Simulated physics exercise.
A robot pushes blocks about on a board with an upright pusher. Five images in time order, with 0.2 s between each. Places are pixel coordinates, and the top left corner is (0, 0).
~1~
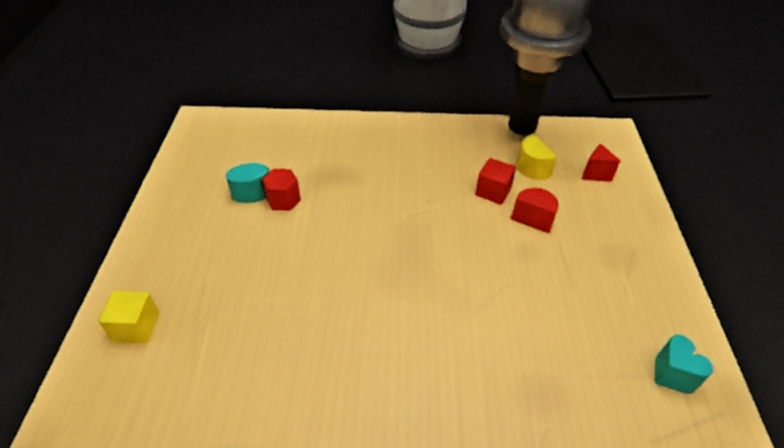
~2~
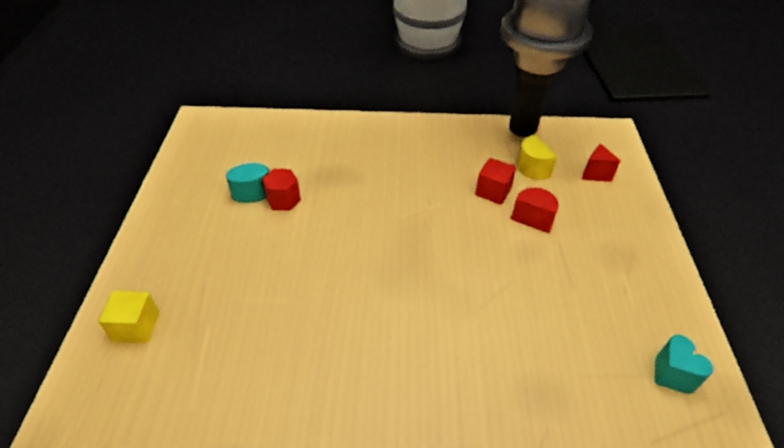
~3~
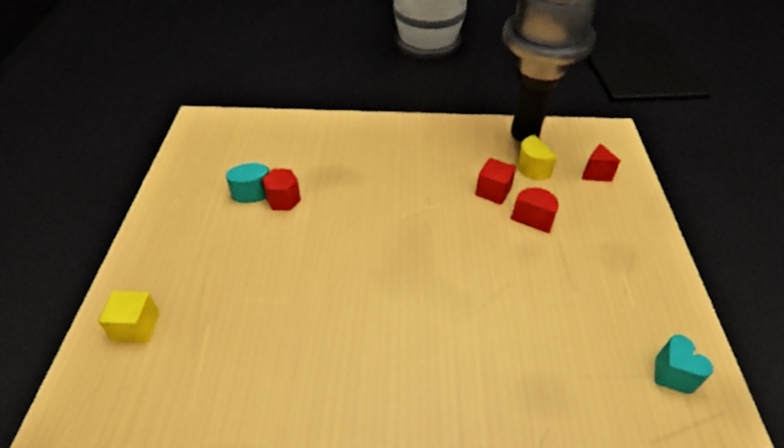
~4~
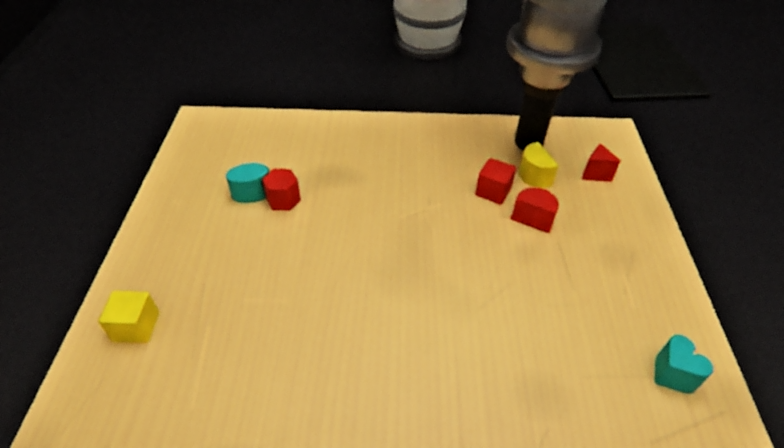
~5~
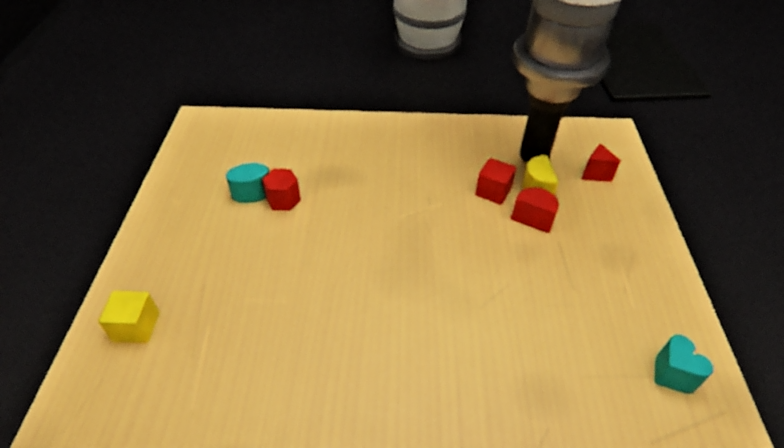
The video shows a robot's upright pusher beside a yellow block near the top of a board with scattered red, yellow and teal blocks; it barely moves at first, then nudges the yellow block slightly downward toward a red half-round block.
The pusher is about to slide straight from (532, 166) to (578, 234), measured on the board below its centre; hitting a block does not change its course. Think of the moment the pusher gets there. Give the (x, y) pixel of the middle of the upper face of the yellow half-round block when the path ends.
My prediction: (561, 227).
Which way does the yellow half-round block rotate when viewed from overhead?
Viewed from above, clockwise.
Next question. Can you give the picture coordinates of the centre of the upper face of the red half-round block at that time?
Its top middle: (522, 225).
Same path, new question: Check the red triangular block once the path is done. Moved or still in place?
Undisturbed, or as good as.
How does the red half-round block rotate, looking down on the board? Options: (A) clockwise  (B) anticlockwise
My answer is option A.
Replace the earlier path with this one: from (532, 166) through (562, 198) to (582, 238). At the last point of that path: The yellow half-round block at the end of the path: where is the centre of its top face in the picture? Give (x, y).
Just about (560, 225).
On the path given first. One third of the way, pusher at (549, 179); red half-round block at (535, 211), turned 15° clockwise; yellow half-round block at (549, 190), turned 25° clockwise.
Two thirds of the way, pusher at (565, 201); red half-round block at (526, 223), turned 40° clockwise; yellow half-round block at (556, 211), turned 55° clockwise.
At the end, pusher at (582, 225); red square piece in place; red half-round block at (522, 225), turned 60° clockwise; yellow half-round block at (561, 227), turned 100° clockwise; red triangular block in place.
